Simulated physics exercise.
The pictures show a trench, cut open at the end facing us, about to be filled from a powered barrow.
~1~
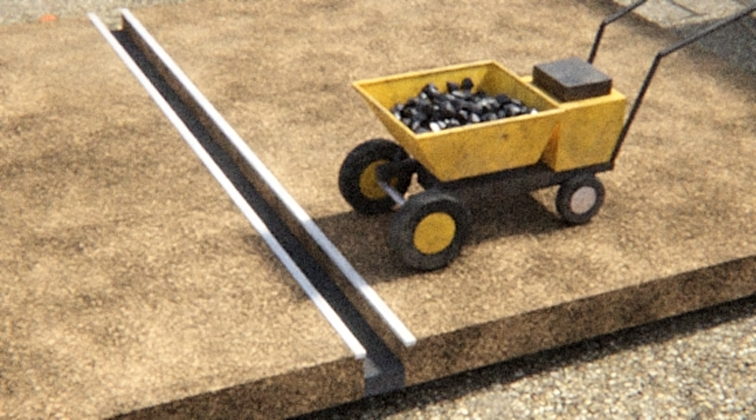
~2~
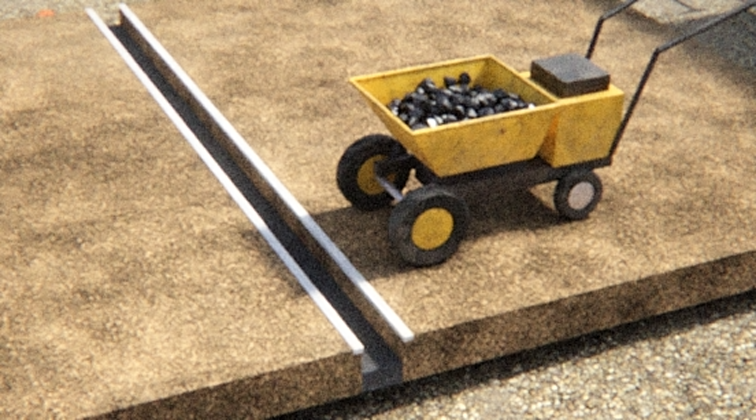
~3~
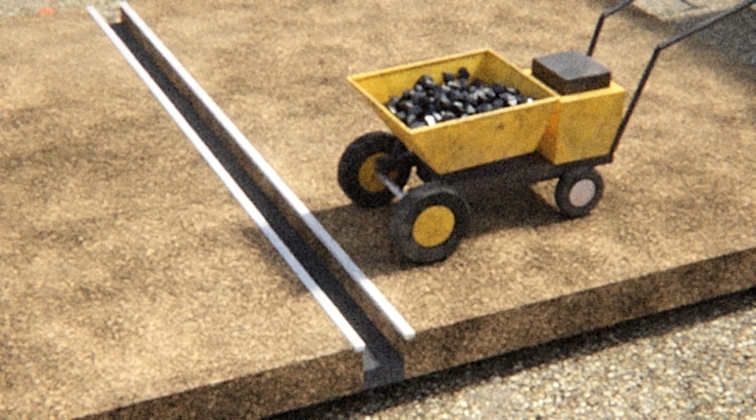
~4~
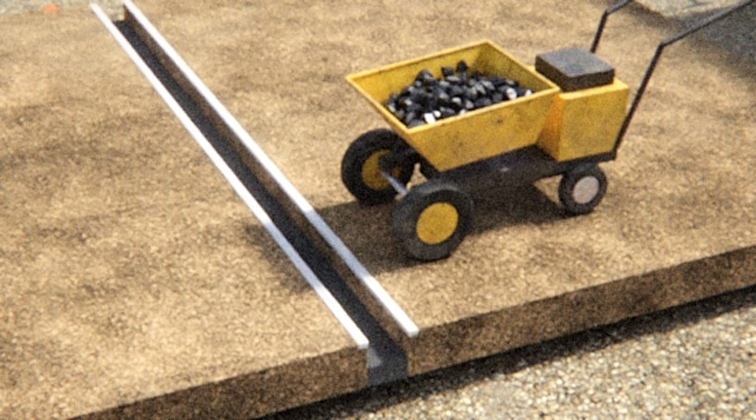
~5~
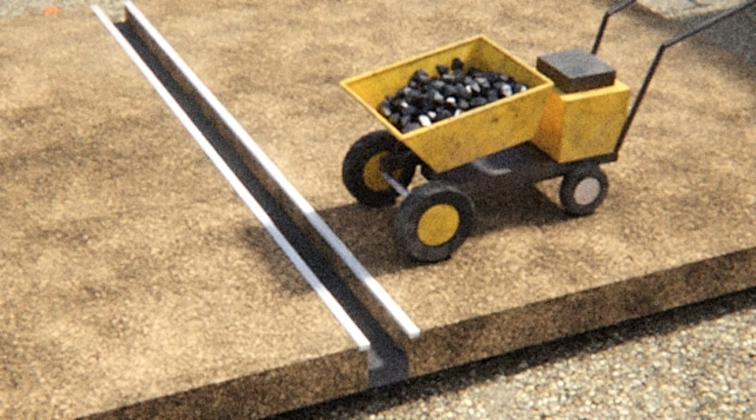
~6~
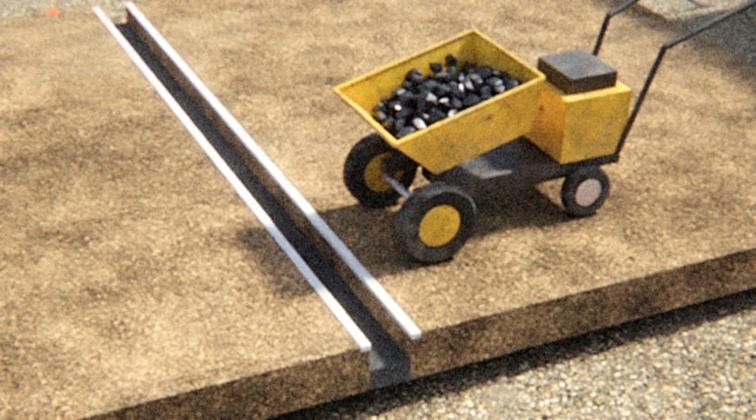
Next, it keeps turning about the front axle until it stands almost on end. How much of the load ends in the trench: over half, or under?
In the trench: Only the smaller part.
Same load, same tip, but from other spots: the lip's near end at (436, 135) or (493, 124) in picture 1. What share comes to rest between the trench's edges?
First some 60, then 50 per cent.
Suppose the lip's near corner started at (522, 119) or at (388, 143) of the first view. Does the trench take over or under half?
In turn: Less than half; under half.
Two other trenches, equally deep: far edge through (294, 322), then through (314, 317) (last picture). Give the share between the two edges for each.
Near 90 % and 60 %.
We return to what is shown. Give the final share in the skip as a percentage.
Some 5 per cent.
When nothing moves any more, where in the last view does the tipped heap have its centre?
Roughly at (274, 256).
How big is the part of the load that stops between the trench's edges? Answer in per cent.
Close to 25 per cent.
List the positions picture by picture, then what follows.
The first frame shows lip of the skip at (415, 138), level; top of the load at (473, 111), lumps of coal; first edge of the trench at (382, 307); far edge at (333, 318), the trench under half as wide as the skip, and about half as deep as wide.
The second frame shows lip of the skip at (412, 134), level; top of the load at (470, 106).
The third frame shows lip of the skip at (410, 133), tipped barely; top of the load at (468, 101).
The fourth frame shows lip of the skip at (408, 133), tipped a little; top of the load at (480, 93).
The fifth frame shows lip of the skip at (402, 139), tipped a little; top of the load at (484, 90).
The sixth frame shows lip of the skip at (395, 145), tipped clearly; top of the load at (477, 87); first edge of the trench at (387, 299); far edge at (338, 311).
Soon after the last picture, skip tipped steeply; all in the skip.
A little later, skip tipped right over; most in the skip; a stray few in or heaped over the trench; a small part beyond it; a stray few falling.
Later still, skip tipped right over; a small part in the skip; about a quarter in or heaped over the trench; about two thirds beyond it.
At rest, skip tipped right over; a small part in the skip; about a quarter in or heaped over the trench; about two thirds beyond it.
